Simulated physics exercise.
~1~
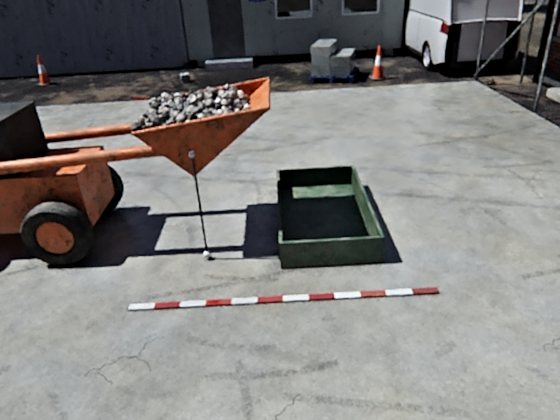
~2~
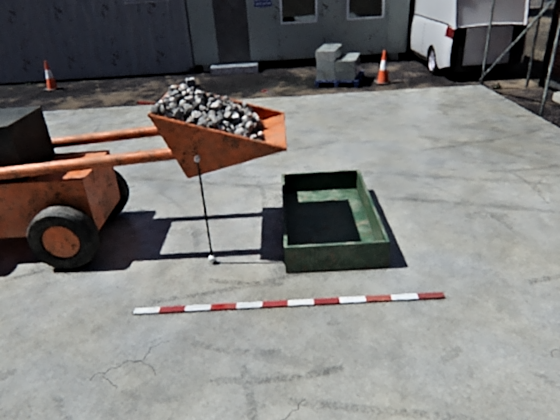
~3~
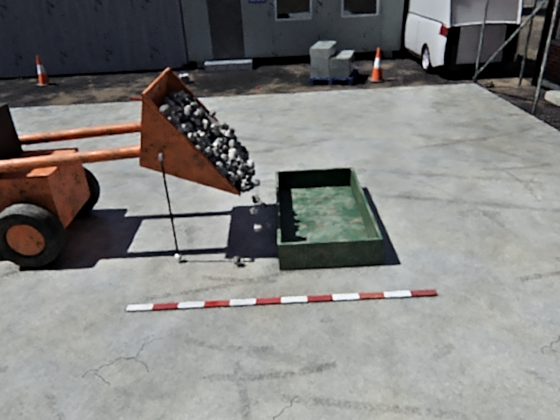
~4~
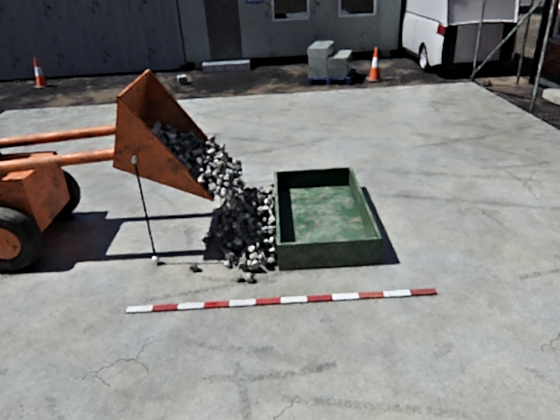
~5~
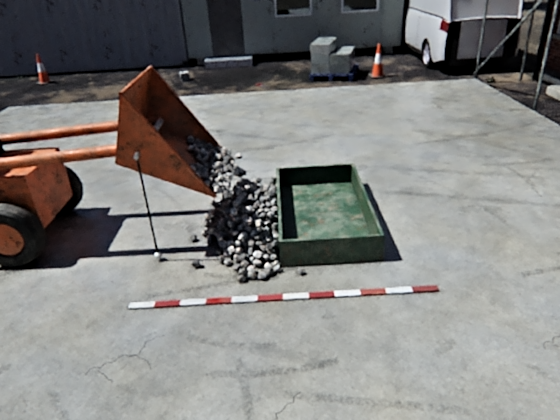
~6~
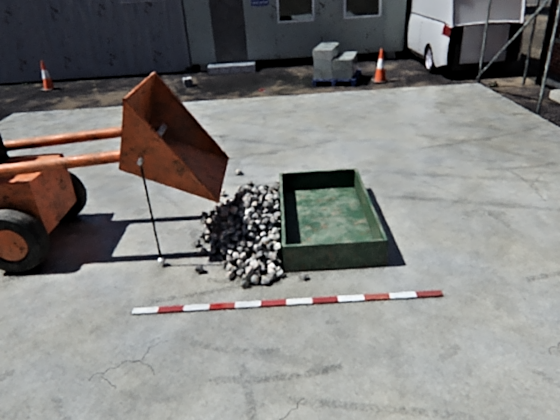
Orange loader backing left while tipping its bucket, spilling grey stones onto concrete in a heap beside an empty green bin.
